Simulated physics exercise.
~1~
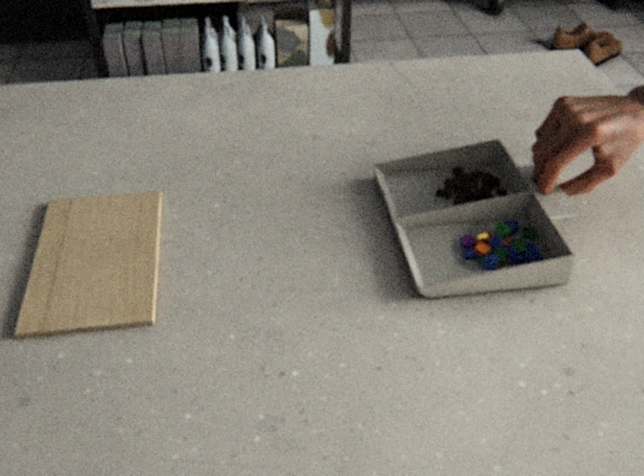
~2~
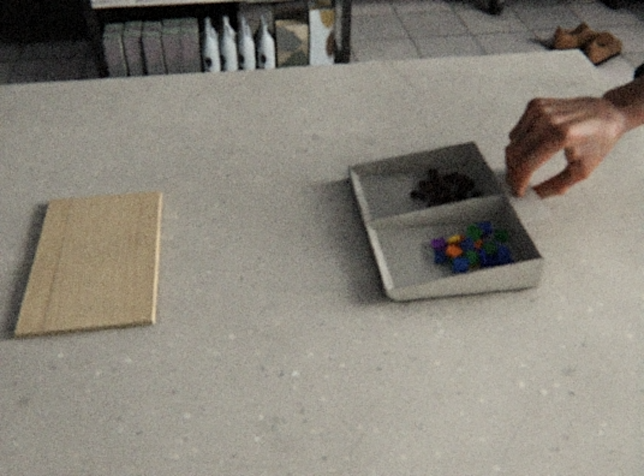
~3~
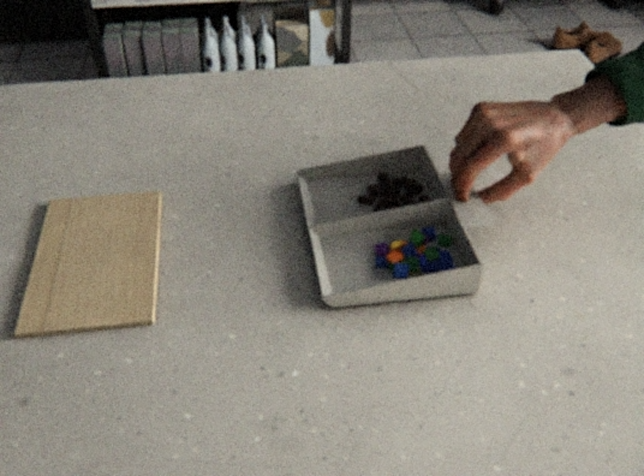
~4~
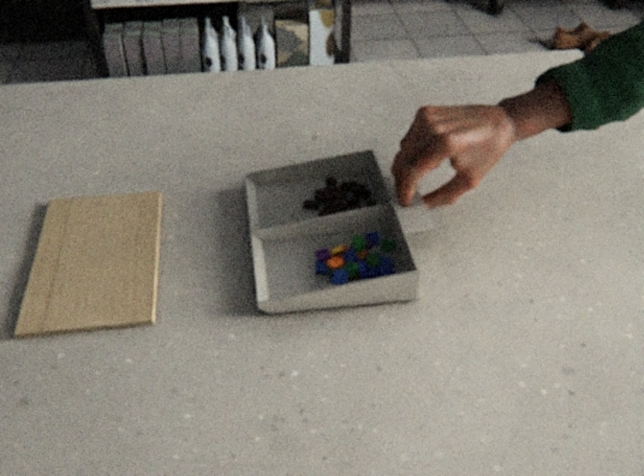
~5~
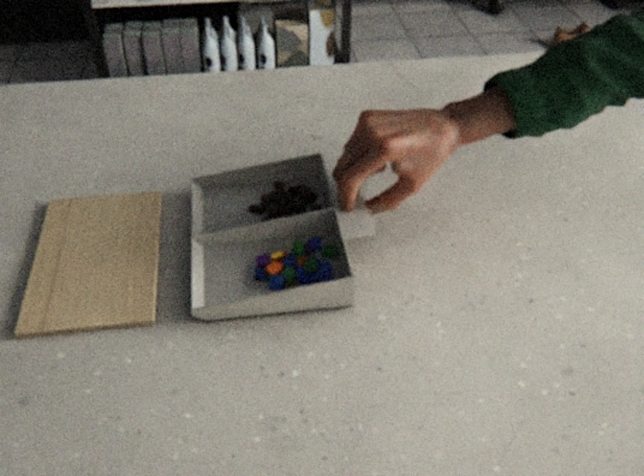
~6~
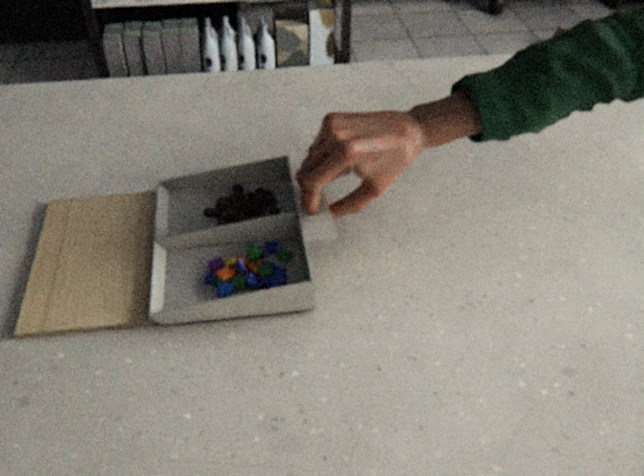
A hand slides a divided tray of small pieces left to a flat board.
